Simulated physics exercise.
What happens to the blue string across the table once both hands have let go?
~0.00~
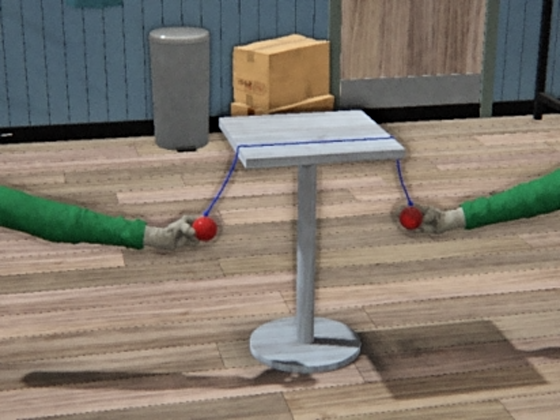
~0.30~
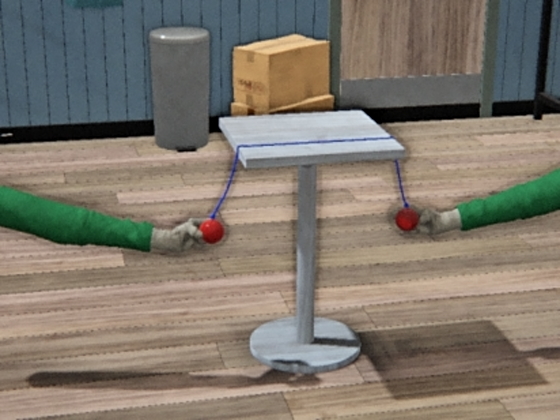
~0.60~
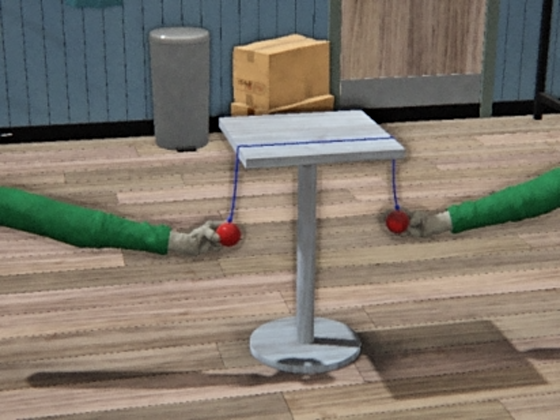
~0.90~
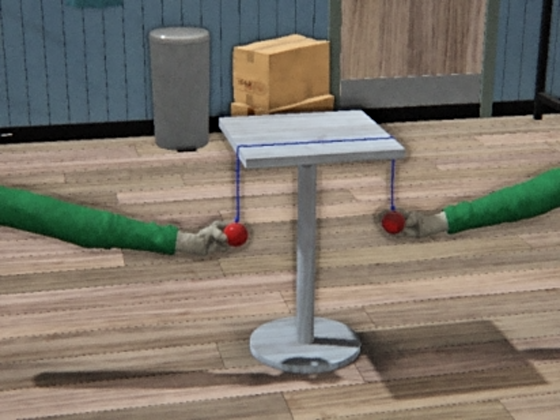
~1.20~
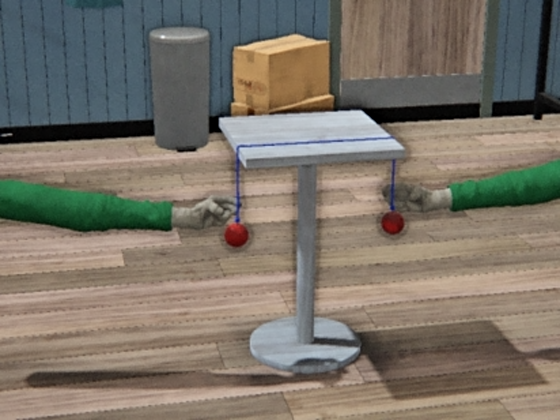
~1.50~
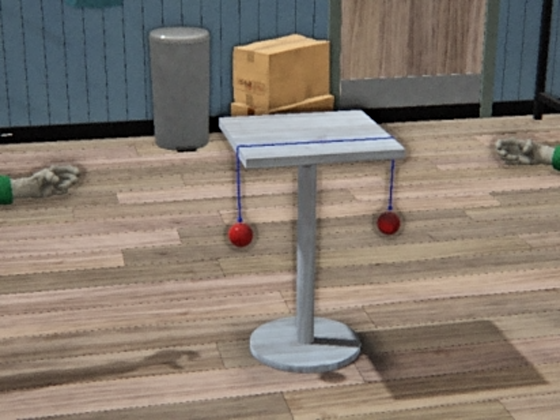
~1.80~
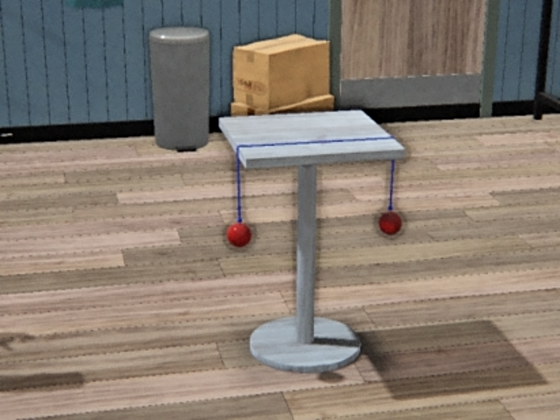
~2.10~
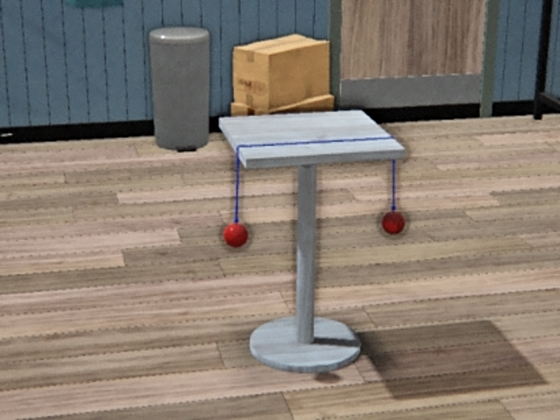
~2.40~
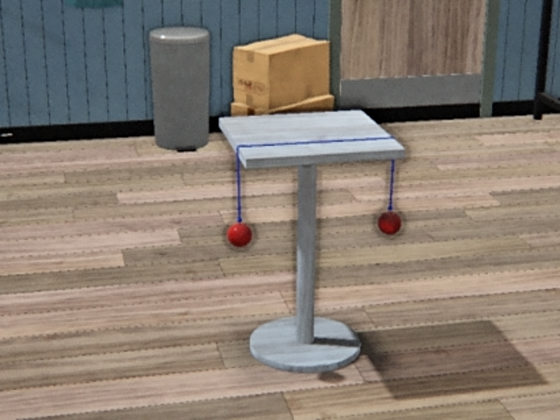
The string stays as it is, without sliding to either side, and a red ball keeps hanging at each end.
